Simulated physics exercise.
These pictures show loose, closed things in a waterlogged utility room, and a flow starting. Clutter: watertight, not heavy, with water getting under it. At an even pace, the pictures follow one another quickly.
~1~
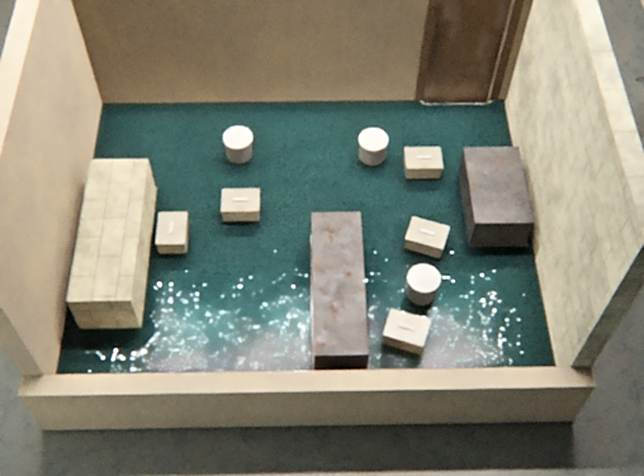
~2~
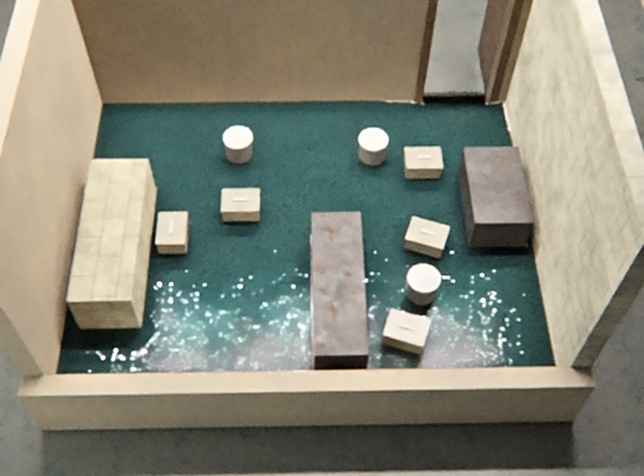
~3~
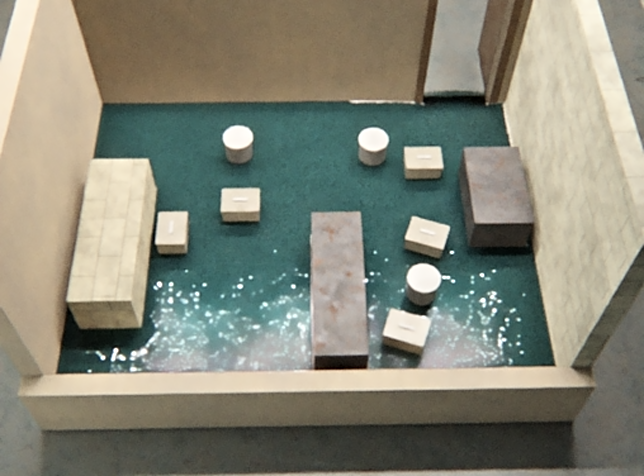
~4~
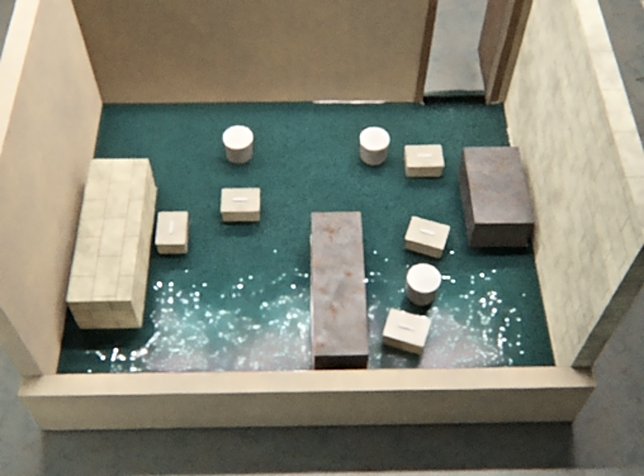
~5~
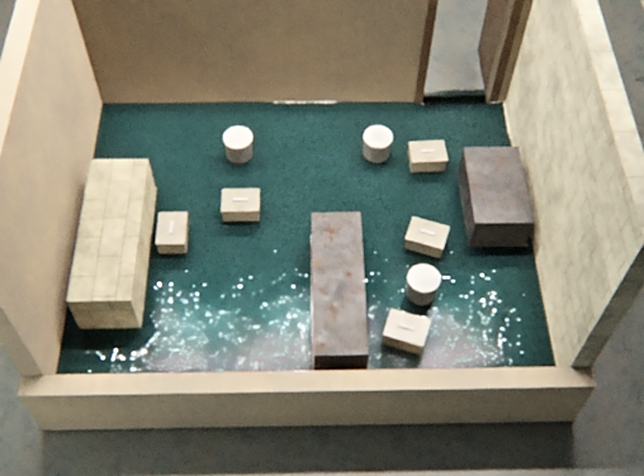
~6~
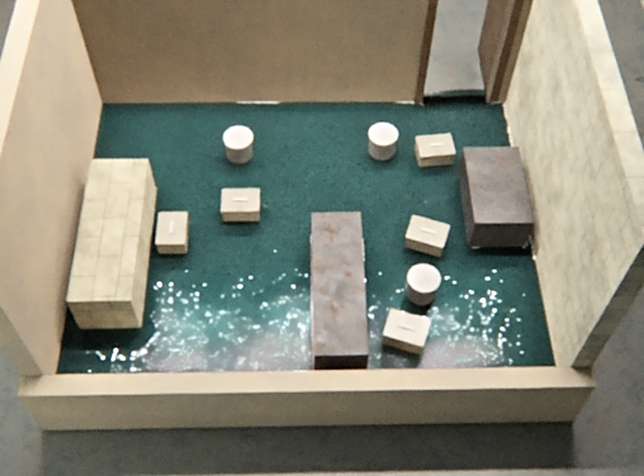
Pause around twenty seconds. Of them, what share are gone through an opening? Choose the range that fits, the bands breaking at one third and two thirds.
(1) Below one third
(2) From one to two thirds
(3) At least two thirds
2, from one to two thirds.
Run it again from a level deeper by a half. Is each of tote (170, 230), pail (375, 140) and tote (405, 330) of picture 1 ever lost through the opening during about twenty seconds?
Sequence: Not removed / removed / not removed.
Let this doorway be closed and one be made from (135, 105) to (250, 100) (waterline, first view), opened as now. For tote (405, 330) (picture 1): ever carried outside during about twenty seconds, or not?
As for this one, I'd say it is held back.
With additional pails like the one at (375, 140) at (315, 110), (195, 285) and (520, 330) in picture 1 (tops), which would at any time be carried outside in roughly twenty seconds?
Exits, remains, remains.
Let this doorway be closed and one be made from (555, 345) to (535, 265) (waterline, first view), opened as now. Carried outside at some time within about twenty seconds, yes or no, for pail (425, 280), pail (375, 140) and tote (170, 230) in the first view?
First escapes, second escapes, third never leaves.
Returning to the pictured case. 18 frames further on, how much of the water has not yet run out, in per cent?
That comes to roughly 80 parts in a hundred.
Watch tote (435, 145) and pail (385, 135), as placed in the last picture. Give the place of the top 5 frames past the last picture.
Around (483, 104) and (431, 109).
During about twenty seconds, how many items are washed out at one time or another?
Count: 4.
A moment on, 0 of 8 are out; 8 afloat.
Next, 2 of 8 are out; 6 afloat.
Later, 3 of 8 are out; 5 afloat.
In the end, 4 of 8 are out; 4 afloat.
